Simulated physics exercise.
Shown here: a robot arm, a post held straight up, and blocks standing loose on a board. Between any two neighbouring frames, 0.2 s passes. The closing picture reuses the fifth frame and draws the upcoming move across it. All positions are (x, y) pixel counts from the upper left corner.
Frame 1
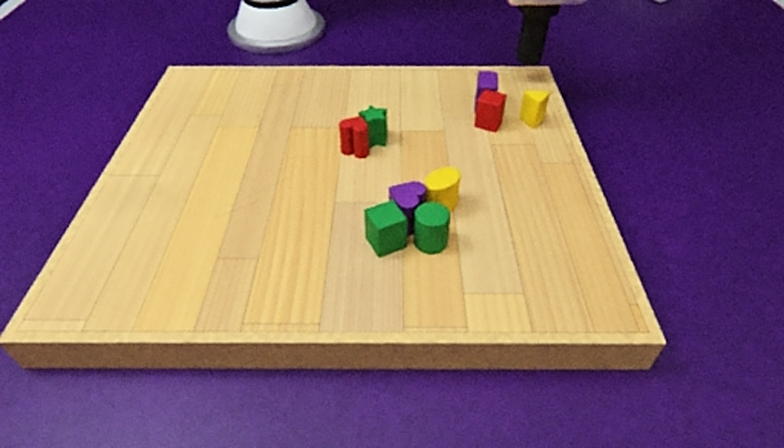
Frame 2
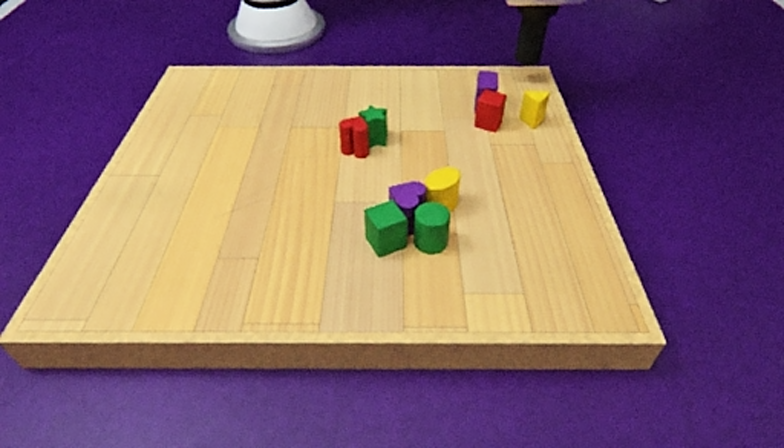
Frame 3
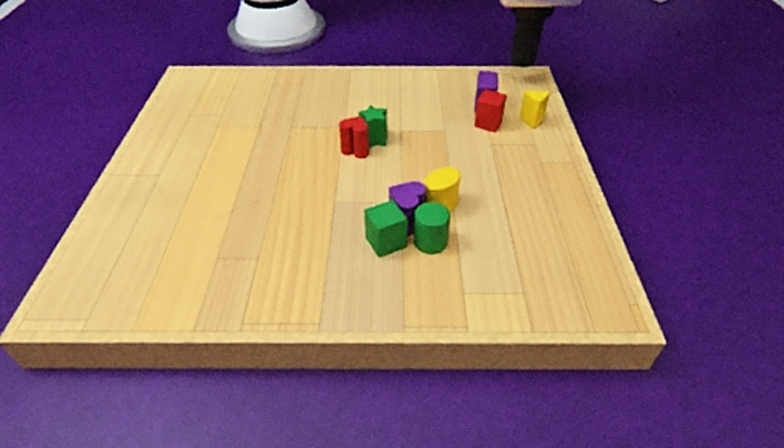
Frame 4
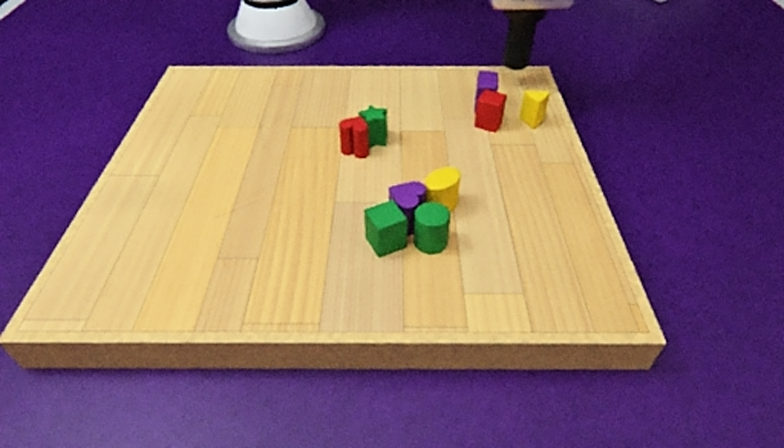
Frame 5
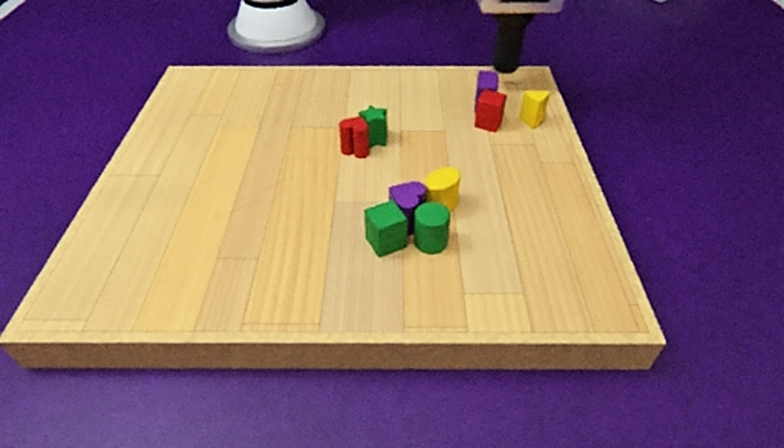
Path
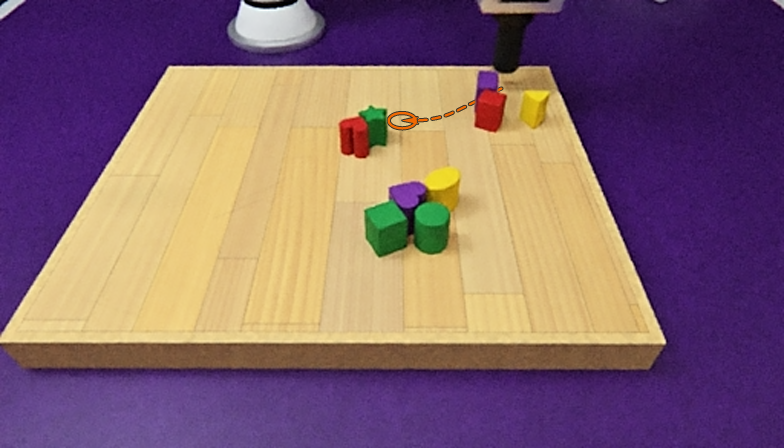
Black post on a robot arm inching left along the far edge of a wooden board, the scattered coloured blocks staying still.
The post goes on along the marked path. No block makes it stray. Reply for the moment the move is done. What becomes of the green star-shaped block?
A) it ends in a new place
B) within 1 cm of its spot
Letter B.
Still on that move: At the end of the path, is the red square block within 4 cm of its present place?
In short: Yes.
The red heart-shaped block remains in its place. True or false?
That is true.
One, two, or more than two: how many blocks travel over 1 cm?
My forecast: 2.
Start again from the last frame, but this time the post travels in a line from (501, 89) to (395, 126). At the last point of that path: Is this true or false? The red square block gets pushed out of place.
The statement is correct.
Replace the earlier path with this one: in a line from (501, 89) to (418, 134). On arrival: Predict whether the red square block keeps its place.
That block is going to get moved.
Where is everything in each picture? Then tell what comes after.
The first frame shows post tip (528, 60); block tops, red heart-shaped block (354, 123); green star-shaped block (374, 112); purple oblong (488, 79); red square block (492, 97).
The second frame shows post (527, 61); blocks unchanged.
The third frame shows post (522, 62); blocks unchanged.
The fourth frame shows post (515, 65); blocks unchanged.
The fifth frame shows post (505, 69); red heart-shaped block (354, 123); green star-shaped block (374, 112); purple oblong (488, 79); red square block (492, 97).
Path on the board, from (501, 89) via (474, 102) and (443, 116), ending at (402, 121).
On the path given first. One third of the way, post (476, 83); purple oblong (471, 91); red square block (490, 107), turned 50° anticlockwise.
Two thirds of the way, post (445, 96); purple oblong (454, 107), turned 45° anticlockwise; red square block (491, 110), turned 80° anticlockwise.
At the end, post (403, 100); red heart-shaped block in place; green star-shaped block in place; purple oblong (452, 108), turned 55° anticlockwise; red square block (491, 110), turned 80° anticlockwise.
